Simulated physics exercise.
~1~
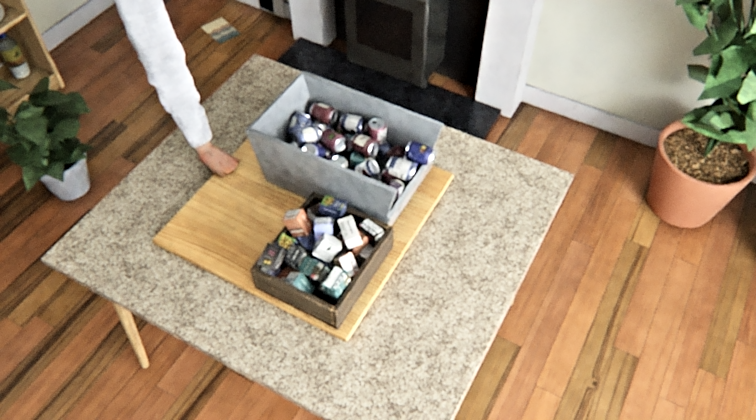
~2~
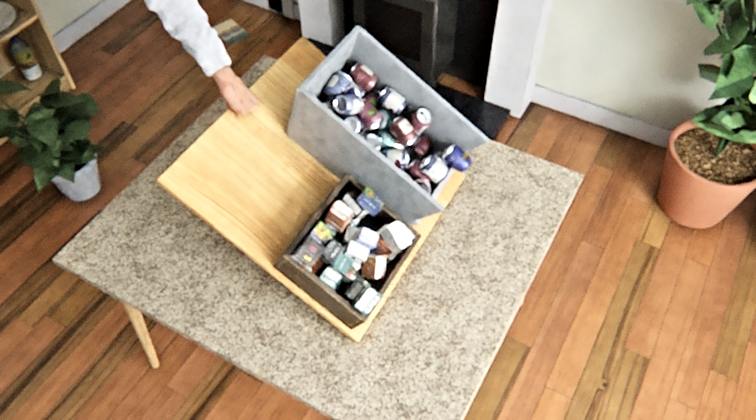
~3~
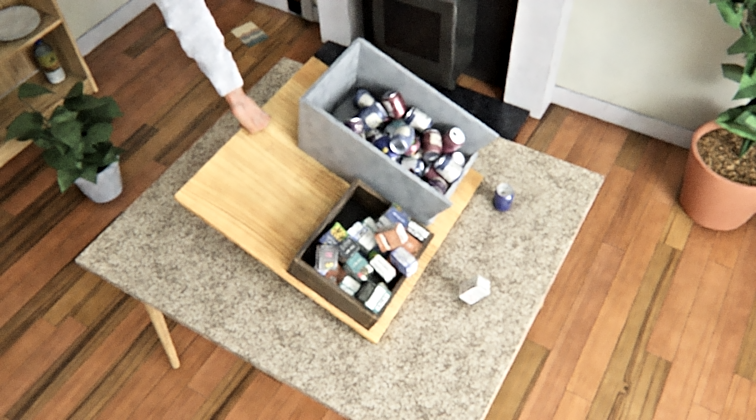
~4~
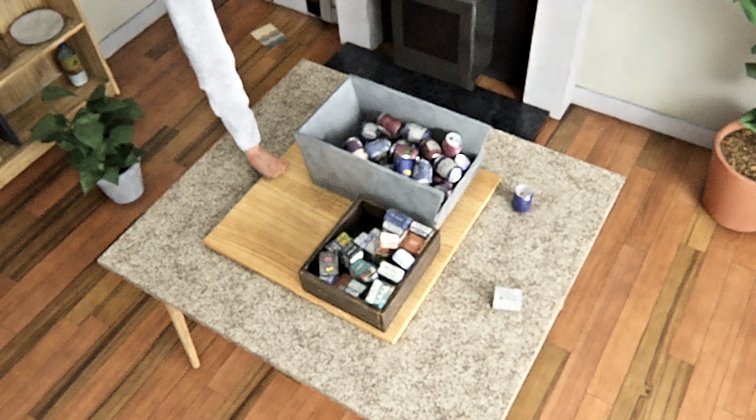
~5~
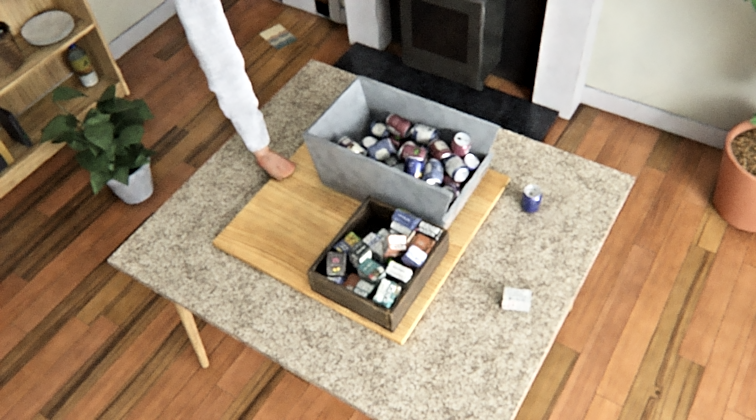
A hand tilts a board of two tubs, spilling a can and carton, then lowers it.
